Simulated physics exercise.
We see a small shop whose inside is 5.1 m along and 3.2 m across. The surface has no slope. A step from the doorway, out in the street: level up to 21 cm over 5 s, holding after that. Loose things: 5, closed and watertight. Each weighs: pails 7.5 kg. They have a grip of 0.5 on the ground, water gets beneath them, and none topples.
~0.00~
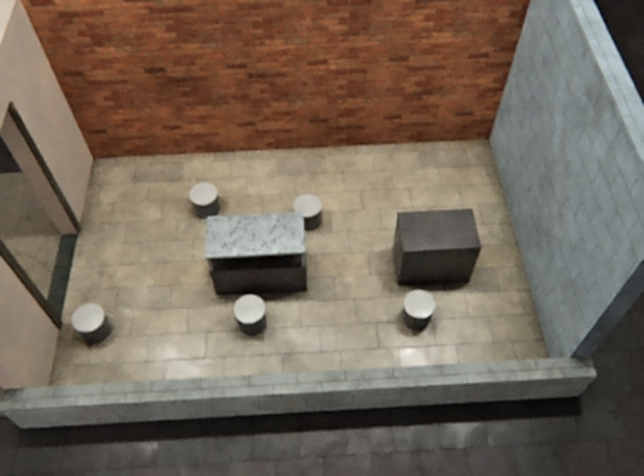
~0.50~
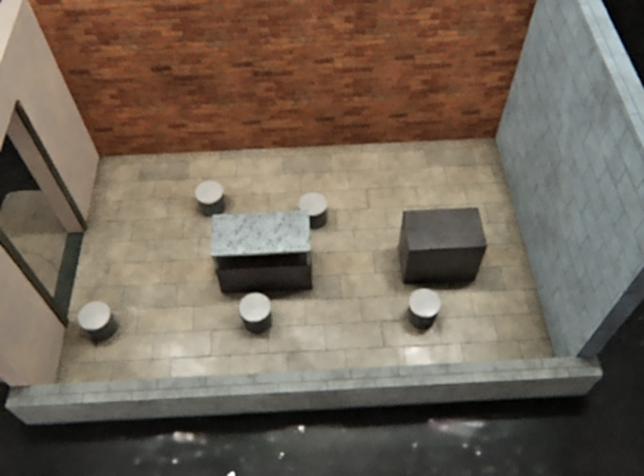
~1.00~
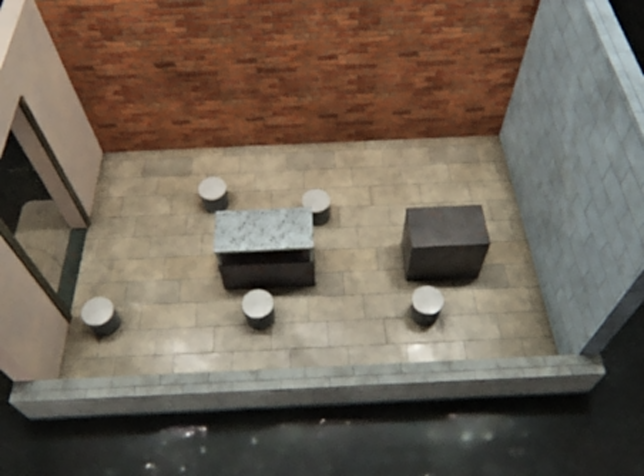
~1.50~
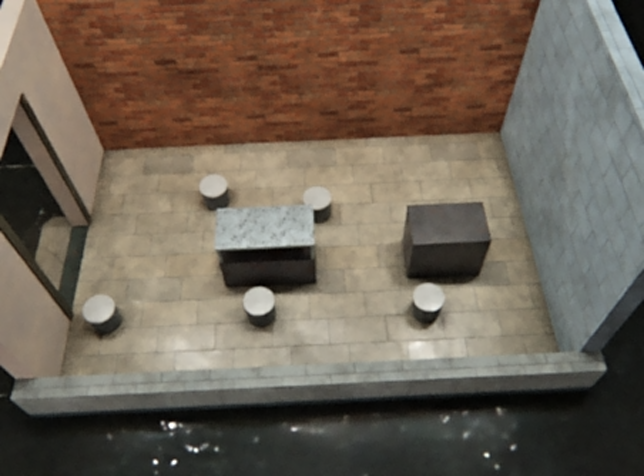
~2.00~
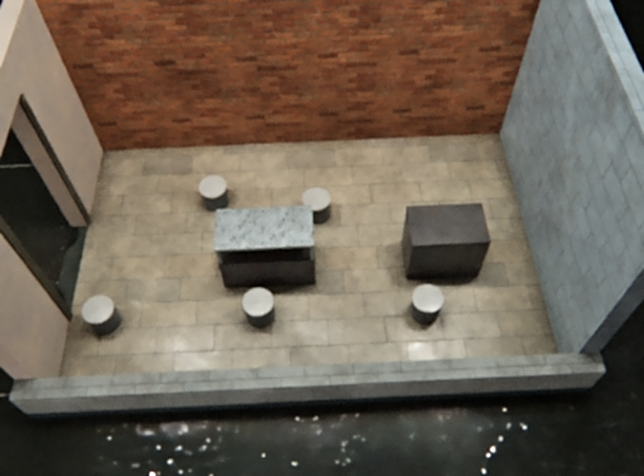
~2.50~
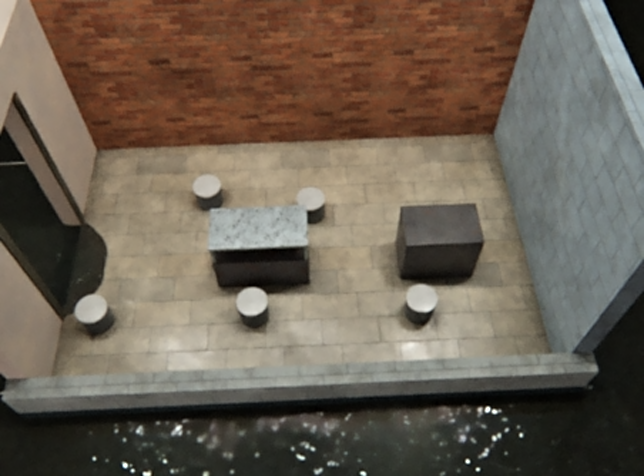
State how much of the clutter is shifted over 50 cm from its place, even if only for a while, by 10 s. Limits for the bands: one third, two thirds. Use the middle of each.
The count is shy of a third.
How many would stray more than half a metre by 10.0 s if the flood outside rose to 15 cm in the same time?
With that change, 0 of them.
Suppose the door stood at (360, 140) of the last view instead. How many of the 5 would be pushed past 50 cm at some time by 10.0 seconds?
0.
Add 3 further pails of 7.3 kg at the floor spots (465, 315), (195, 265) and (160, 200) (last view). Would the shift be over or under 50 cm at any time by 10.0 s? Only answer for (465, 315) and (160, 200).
In that order: Within the mark, within the mark.
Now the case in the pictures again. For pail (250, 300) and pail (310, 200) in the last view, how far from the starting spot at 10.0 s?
Respectively 20 and 5 cm.
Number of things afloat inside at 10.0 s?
0 at that moment.
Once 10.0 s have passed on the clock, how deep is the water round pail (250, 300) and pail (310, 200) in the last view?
About 5 and 5 cm.
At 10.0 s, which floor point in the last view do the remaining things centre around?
It sits at about (298, 262).
After 3.5 s 0 of 5 are over 50 cm from their spots; 0 afloat.
After 4.5 s 0 of 5 are over 50 cm from their spots; 0 afloat.
After 7.0 s 1 of 5 are over 50 cm from their spots; 0 afloat.
After 10.0 s 1 of 5 are over 50 cm from their spots, and 1 have been at some point; 0 afloat.
